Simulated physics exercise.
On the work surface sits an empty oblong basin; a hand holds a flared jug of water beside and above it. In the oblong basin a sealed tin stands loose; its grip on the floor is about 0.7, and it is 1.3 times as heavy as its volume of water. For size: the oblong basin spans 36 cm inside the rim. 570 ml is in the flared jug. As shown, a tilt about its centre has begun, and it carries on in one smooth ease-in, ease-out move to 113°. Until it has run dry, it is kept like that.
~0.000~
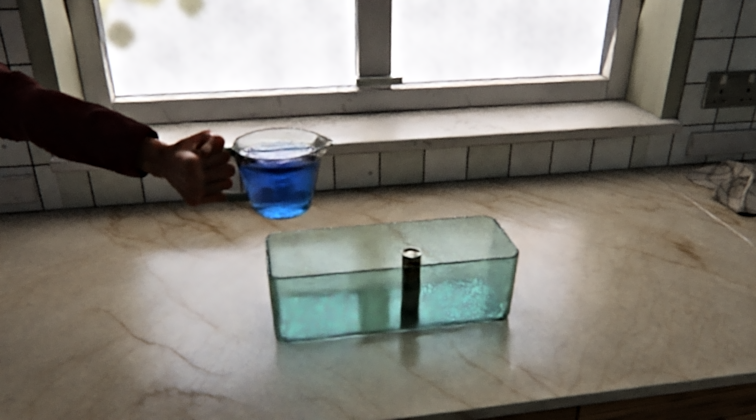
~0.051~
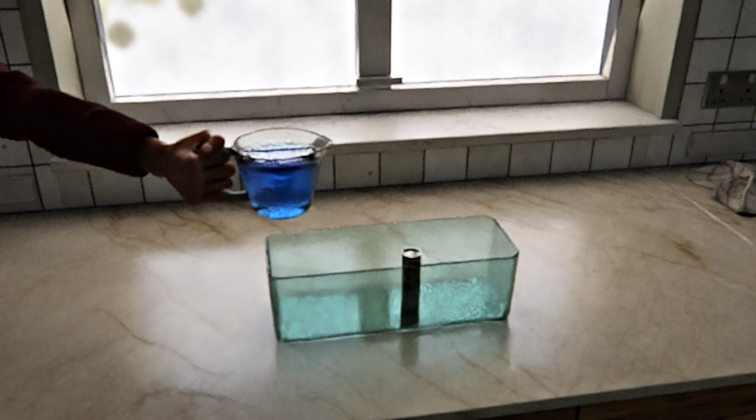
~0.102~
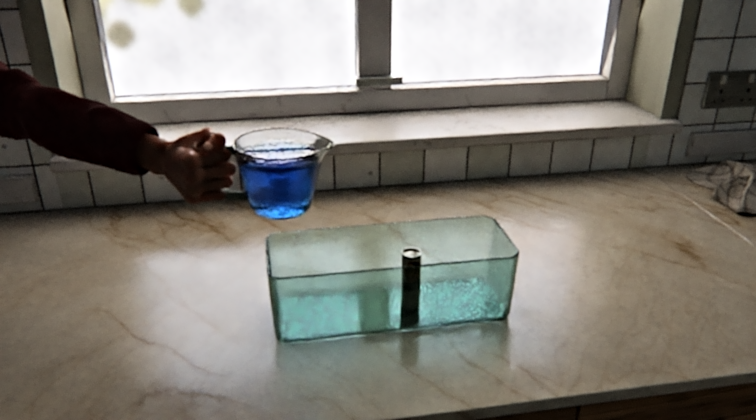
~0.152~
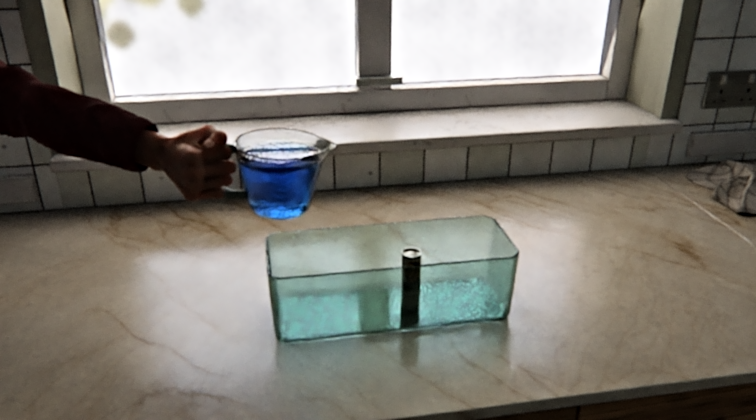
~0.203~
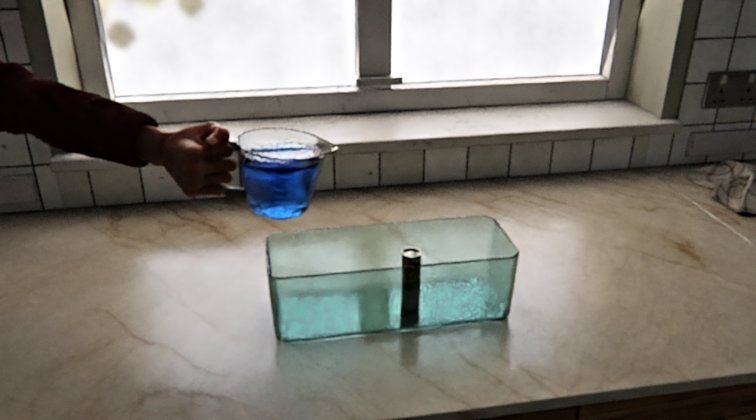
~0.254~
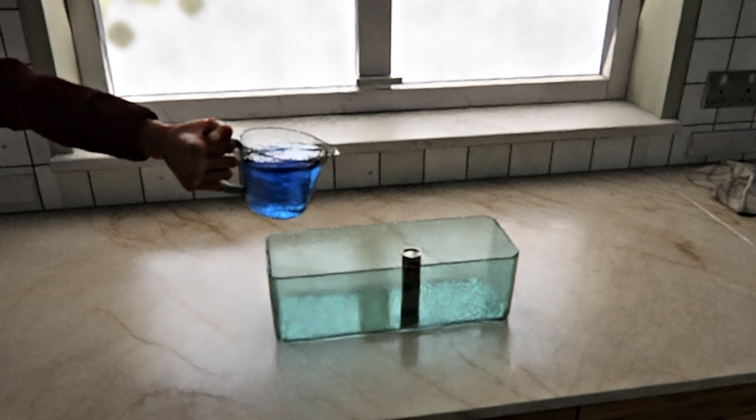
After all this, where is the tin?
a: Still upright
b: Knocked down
Still upright (a).
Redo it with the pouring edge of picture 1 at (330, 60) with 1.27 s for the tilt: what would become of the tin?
Then it tips over.
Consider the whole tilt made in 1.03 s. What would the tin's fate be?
Result: Tin upright.
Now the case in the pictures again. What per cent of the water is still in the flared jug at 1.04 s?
5 in a hundred, give or take.
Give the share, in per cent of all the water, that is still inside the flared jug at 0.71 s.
Near 60 in a hundred.
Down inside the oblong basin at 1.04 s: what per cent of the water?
About 88 per cent.
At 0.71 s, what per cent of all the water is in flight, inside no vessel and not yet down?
Near 22 per cent at that time.
By 0.71 s the tilt is 67° and 61 per cent is still to pour; the tin stands where it began.
By 1.04 s the tilt is 104° and 5 per cent is still to pour; the tin stands where it began.
By 1.39 s the tilt is 113° and 0 per cent is still to pour; the tin stands where it began.
By 1.77 s the tilt is 113° and 0 per cent is still to pour; the tin stands where it began.
At rest the tin stands where it began.
